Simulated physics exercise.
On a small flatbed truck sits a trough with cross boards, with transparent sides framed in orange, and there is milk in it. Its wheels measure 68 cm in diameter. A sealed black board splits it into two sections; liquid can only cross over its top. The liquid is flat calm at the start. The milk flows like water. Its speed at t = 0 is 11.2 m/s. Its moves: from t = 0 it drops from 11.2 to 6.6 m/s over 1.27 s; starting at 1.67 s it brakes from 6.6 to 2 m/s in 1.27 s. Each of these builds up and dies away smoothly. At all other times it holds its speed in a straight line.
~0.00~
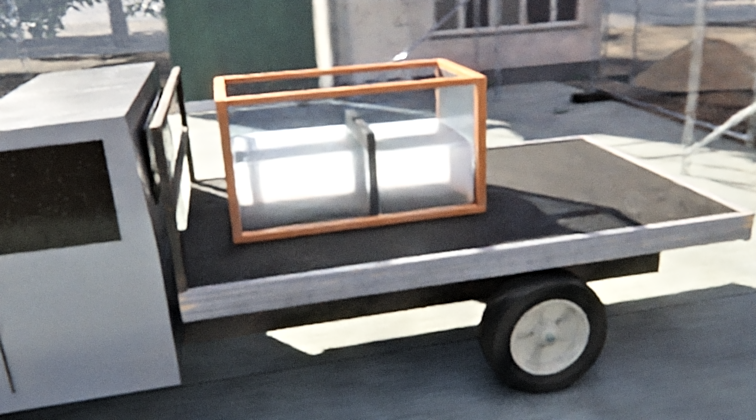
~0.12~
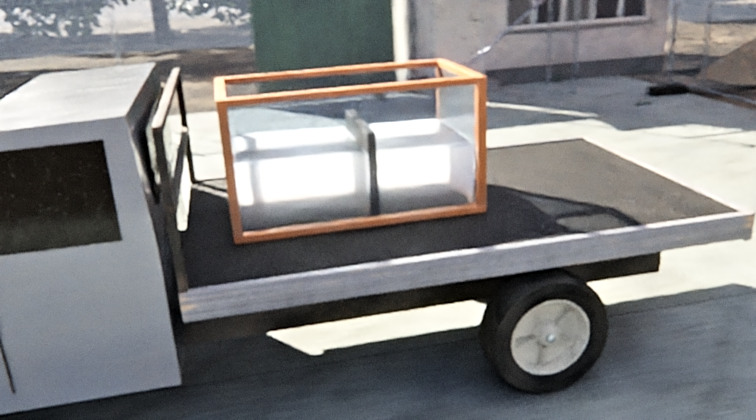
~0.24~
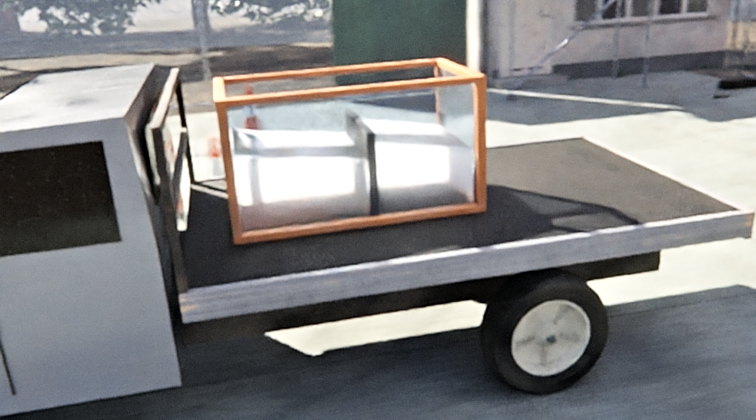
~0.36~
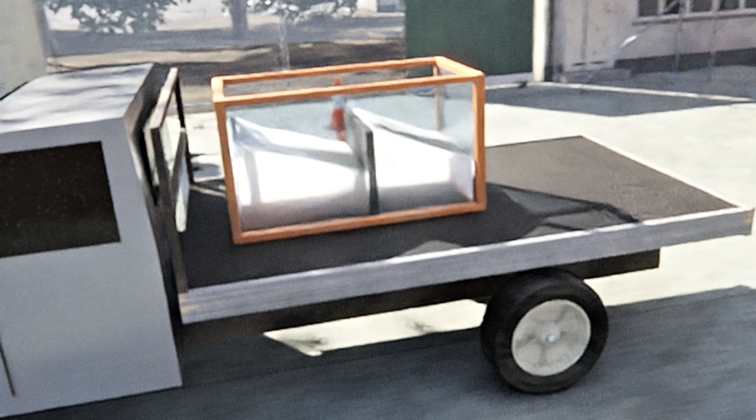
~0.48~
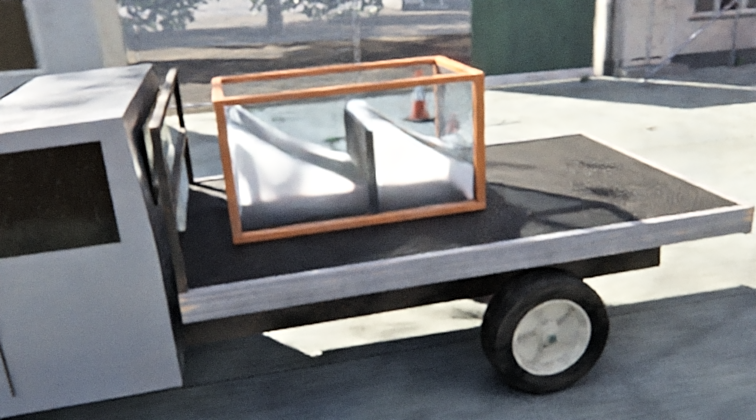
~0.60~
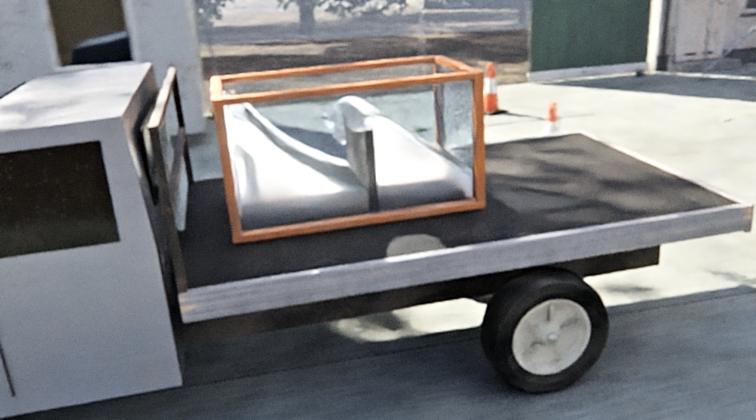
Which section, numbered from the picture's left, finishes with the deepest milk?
The first section from the left.
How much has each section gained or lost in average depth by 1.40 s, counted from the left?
From the left: 3 up, 4 down.
Then, 1.40 s in, left to right it is 40, 33 cm deep.
Then, 2.30 s in, left to right it is 40, 33 cm deep.
Then, 3.50 s in, left to right it is 41, 32 cm deep.
Then, 5.93 s in, left to right it is 41, 32 cm deep.
